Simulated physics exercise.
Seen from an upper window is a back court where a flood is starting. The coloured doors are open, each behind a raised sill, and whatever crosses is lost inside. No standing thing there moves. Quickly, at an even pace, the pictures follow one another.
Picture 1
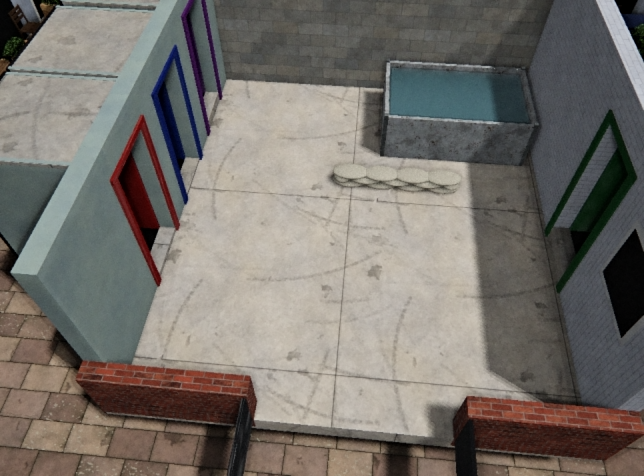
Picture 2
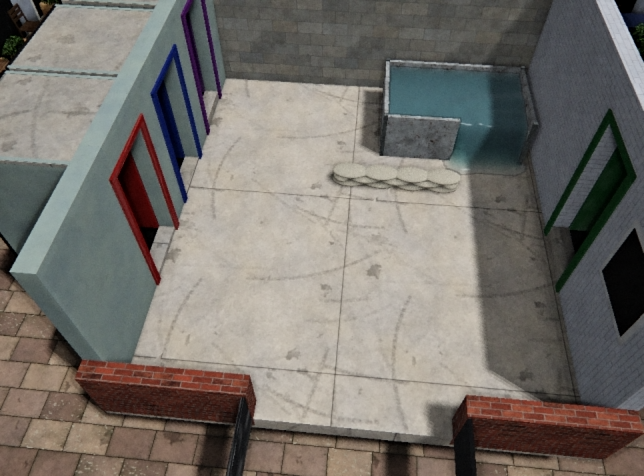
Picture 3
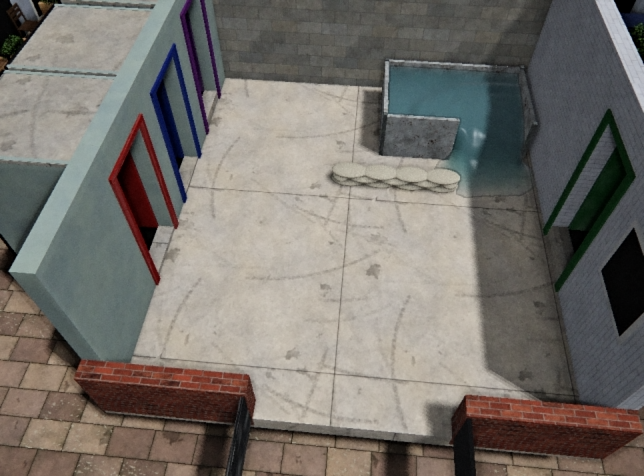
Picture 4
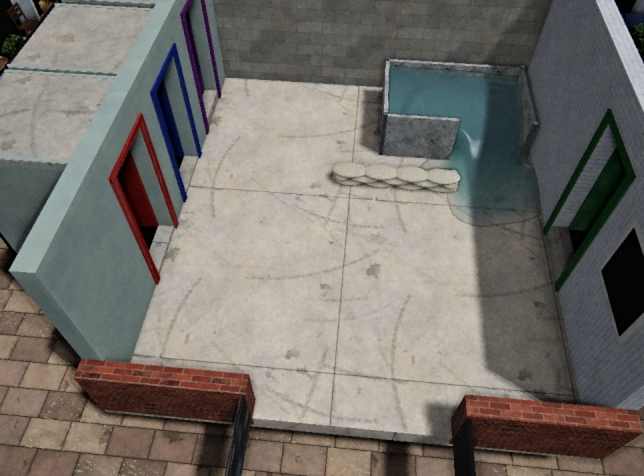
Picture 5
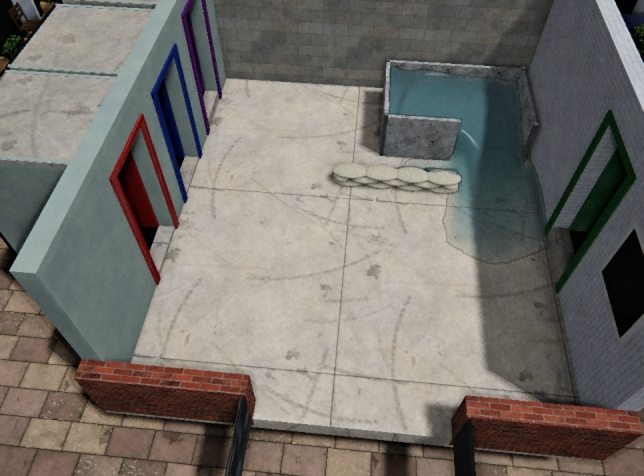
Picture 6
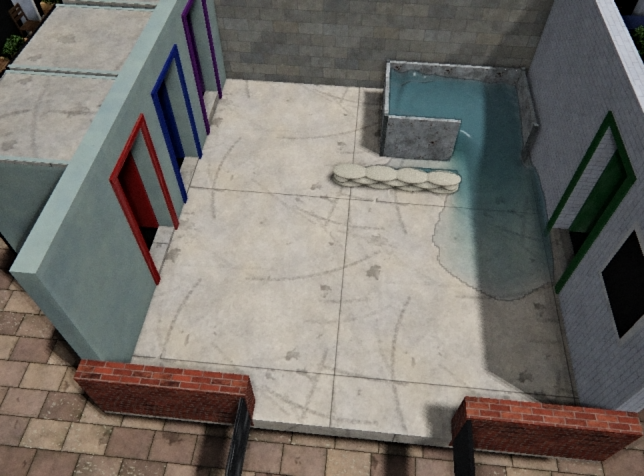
Water pouring from the broken front of a stone tank in a walled court, spreading past sandbags along the right side.
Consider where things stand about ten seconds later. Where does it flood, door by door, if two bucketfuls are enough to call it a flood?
At the purple door it does not flood; at the blue door it does not flood; at the red door it does not flood; at the green door it does not flood.
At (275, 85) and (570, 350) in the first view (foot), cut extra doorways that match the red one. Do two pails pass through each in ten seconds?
In turn: Stays under, takes more.
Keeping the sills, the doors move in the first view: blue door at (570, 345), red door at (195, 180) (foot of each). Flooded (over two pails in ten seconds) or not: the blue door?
As I see it, the blue door comes in higher.
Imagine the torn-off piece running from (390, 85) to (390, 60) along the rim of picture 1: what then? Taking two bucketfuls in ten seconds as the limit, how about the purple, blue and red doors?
Going door by door, the purple one crosses the threshold, then the blue one crosses the threshold, then the red one misses the threshold.
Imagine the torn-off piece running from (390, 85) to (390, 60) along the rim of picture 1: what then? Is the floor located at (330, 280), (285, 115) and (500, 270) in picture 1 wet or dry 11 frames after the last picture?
In the order you gave them, I get still bare, drenched, still bare.
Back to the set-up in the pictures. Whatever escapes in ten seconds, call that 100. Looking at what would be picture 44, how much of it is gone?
Result, approximate: 65 per cent.
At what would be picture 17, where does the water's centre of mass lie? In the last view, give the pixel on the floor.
I'd place it roughly at (469, 207).
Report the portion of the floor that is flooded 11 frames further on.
Around 35 in a hundred.
A moment on, water covers 30 % of the floor; the purple door not reached, the blue door not reached, the red door not reached, the green door wet at the sill, nothing in.
Next, water covers 35 % of the floor; the purple door not reached, the blue door not reached, the red door not reached, the green door wet at the sill, nothing in.
Then, water covers 45 % of the floor; the purple door wet at the sill, nothing in, the blue door wet at the sill, nothing in, the red door not reached, the green door wet at the sill, nothing in.
Later, water covers 65 % of the floor; the purple door wet at the sill, nothing in, the blue door wet at the sill, nothing in, the red door wet at the sill, nothing in, the green door wet at the sill, nothing in.
In the end, water covers 90 % of the floor; the purple door wet at the sill, nothing in, the blue door wet at the sill, nothing in, the red door under two buckets in, the green door wet at the sill, nothing in.
